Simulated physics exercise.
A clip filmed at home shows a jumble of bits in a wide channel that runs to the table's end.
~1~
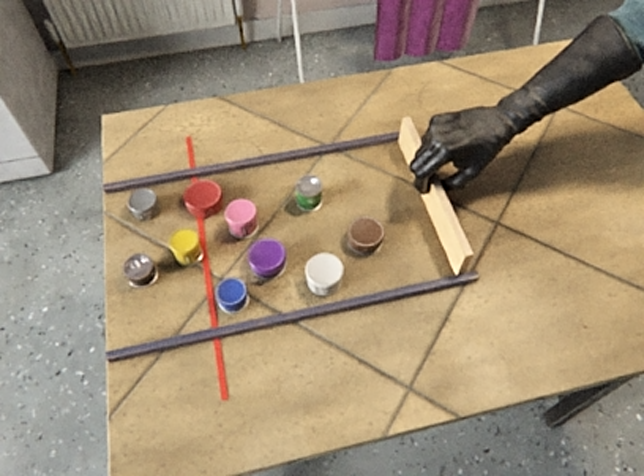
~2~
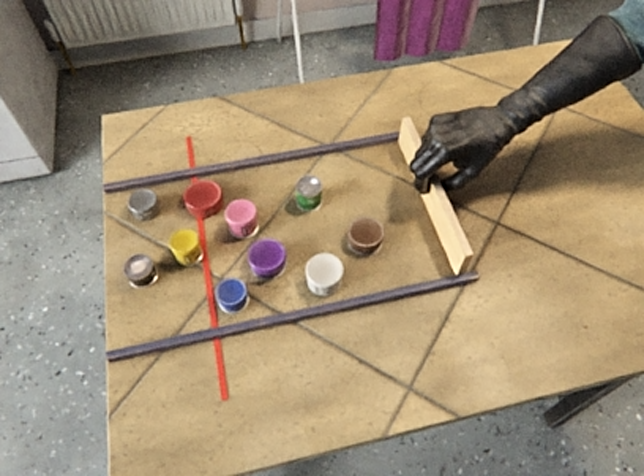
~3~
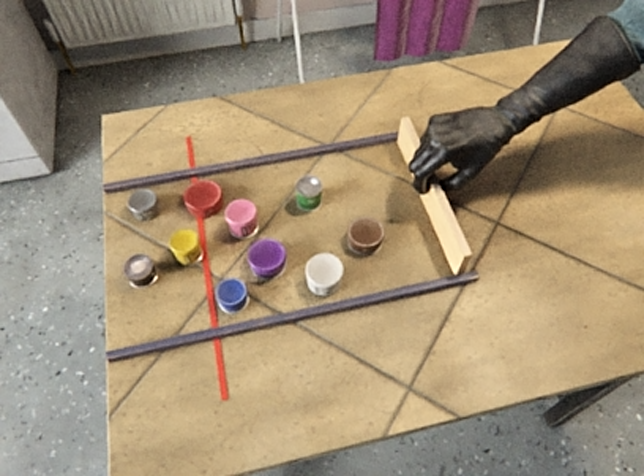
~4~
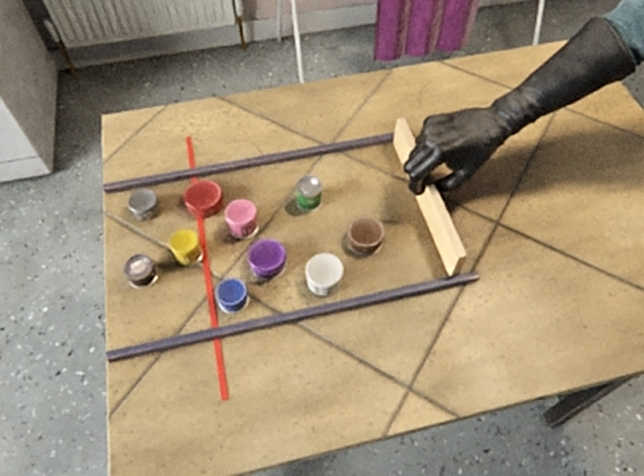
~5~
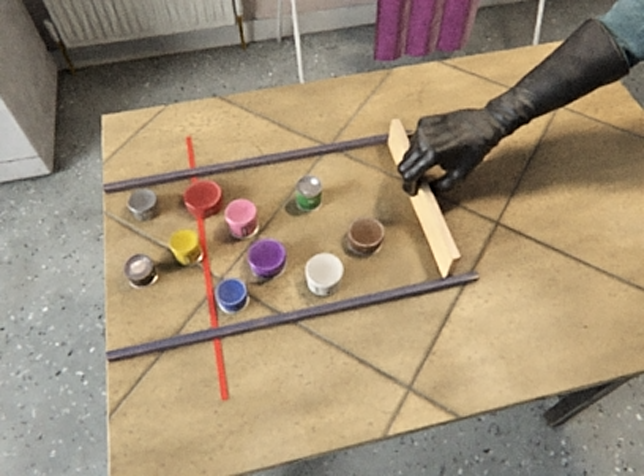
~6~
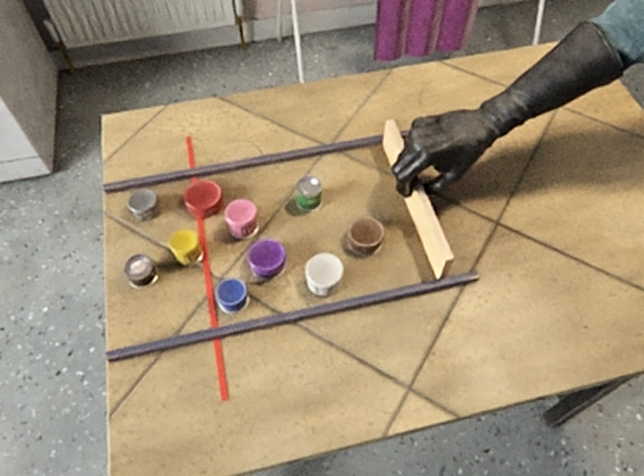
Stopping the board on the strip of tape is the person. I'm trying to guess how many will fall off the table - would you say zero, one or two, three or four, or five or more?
Well, what drops off the end works out to none of them.
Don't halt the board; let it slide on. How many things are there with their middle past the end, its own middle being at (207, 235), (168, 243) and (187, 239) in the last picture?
The counts are 0, 1 and 0, in that order.
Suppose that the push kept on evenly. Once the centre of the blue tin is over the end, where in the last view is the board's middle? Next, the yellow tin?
The middle is at (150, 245) when it's the blue tin, and at (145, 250) when it's the yellow tin.
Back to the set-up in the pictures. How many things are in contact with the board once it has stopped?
Contact count: 5.
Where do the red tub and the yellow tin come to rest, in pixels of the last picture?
They finish at roughly (177, 195) and (161, 257) respectively.
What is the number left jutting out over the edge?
Count of overhanging things: 0.
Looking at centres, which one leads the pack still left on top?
The black tin.
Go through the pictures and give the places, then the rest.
Black tin (141, 271); grey tub (144, 205); yellow tin (187, 248); board (432, 192); tape (204, 248), in the first picture.
Grey tub (144, 205); brown pot (366, 236), in the second picture.
Yellow tin (187, 248); board (431, 192), in the third picture.
Black tin (141, 271); white pot (325, 275), in the fourth picture.
Grey tub (144, 205); red tub (204, 199), in the fifth picture.
Black tin (141, 271); grey tub (144, 205); yellow tin (187, 248); board (414, 195); tape (204, 248), in the sixth picture.
Early on, none off yet; black tin at rest near (141, 271); grey tub at rest near (144, 205); yellow tin at rest near (187, 248).
Finally, the number that fall off is zero.
